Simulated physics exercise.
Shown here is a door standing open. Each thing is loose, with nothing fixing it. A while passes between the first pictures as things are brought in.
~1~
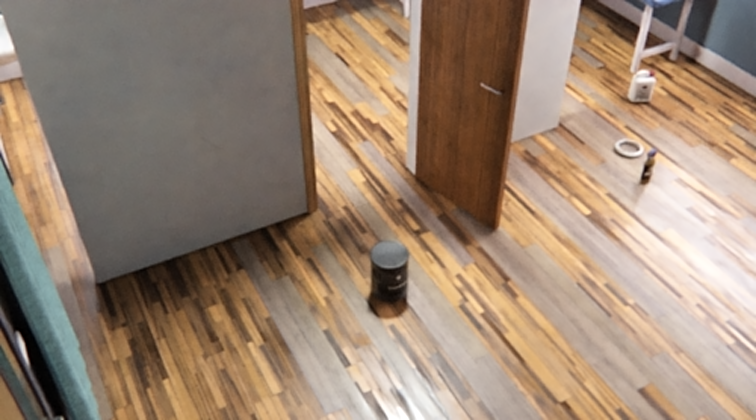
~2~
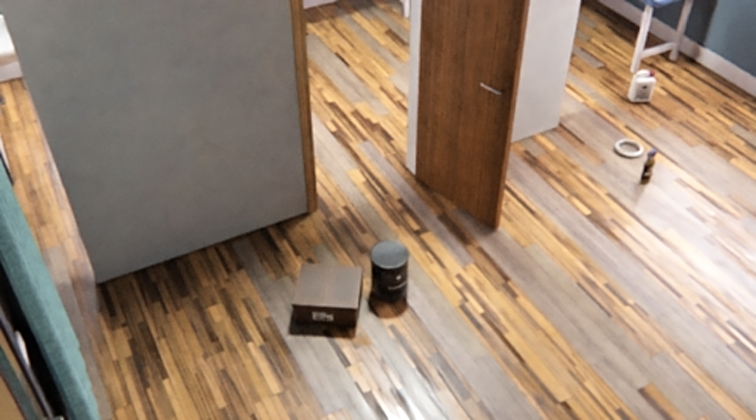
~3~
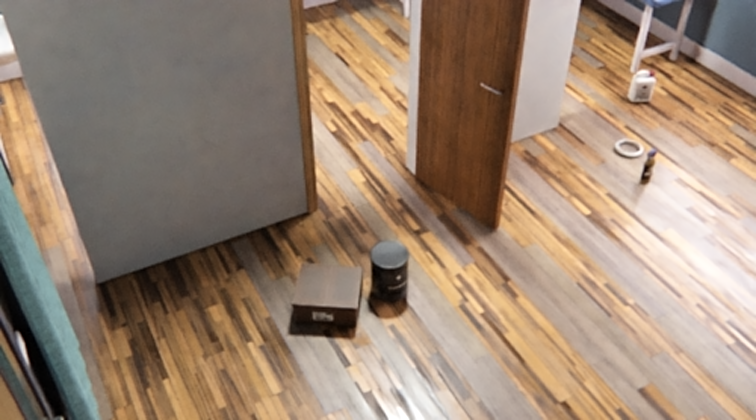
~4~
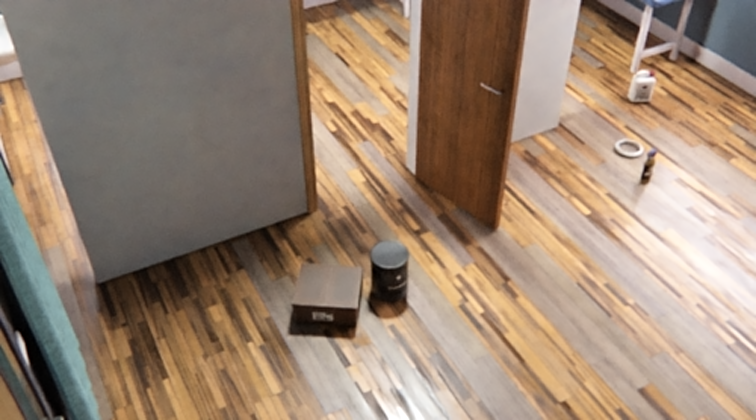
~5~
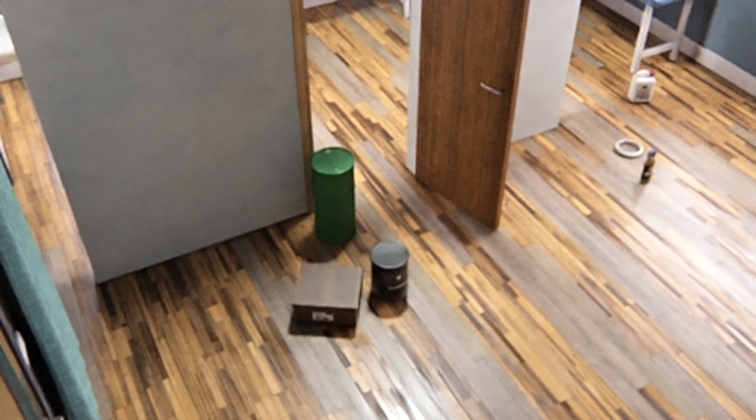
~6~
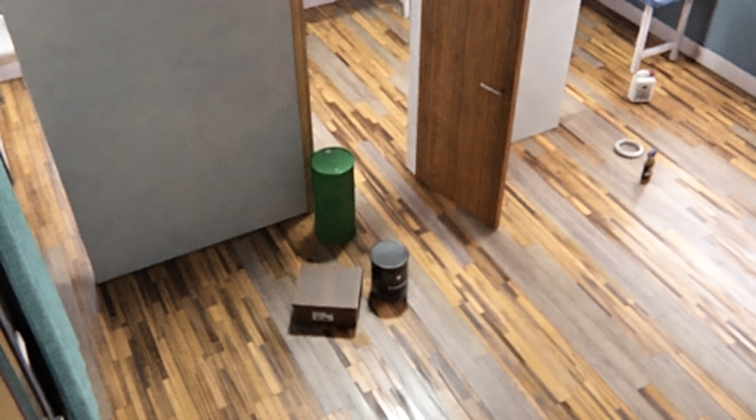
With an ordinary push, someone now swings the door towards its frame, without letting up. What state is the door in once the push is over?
The attempt is going to be foiled.
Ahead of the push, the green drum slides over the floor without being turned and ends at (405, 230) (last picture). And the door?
Well, then the door stays ajar.
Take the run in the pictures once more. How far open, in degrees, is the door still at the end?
Some 30°.
Then, 1.10 s on from there, door 80° open.
Then, 1.80 s on from there, door 53° open.
In the end, door 28° open; all 3 unmoved. At the end, from the last picture's camera, green drum near (333, 196).
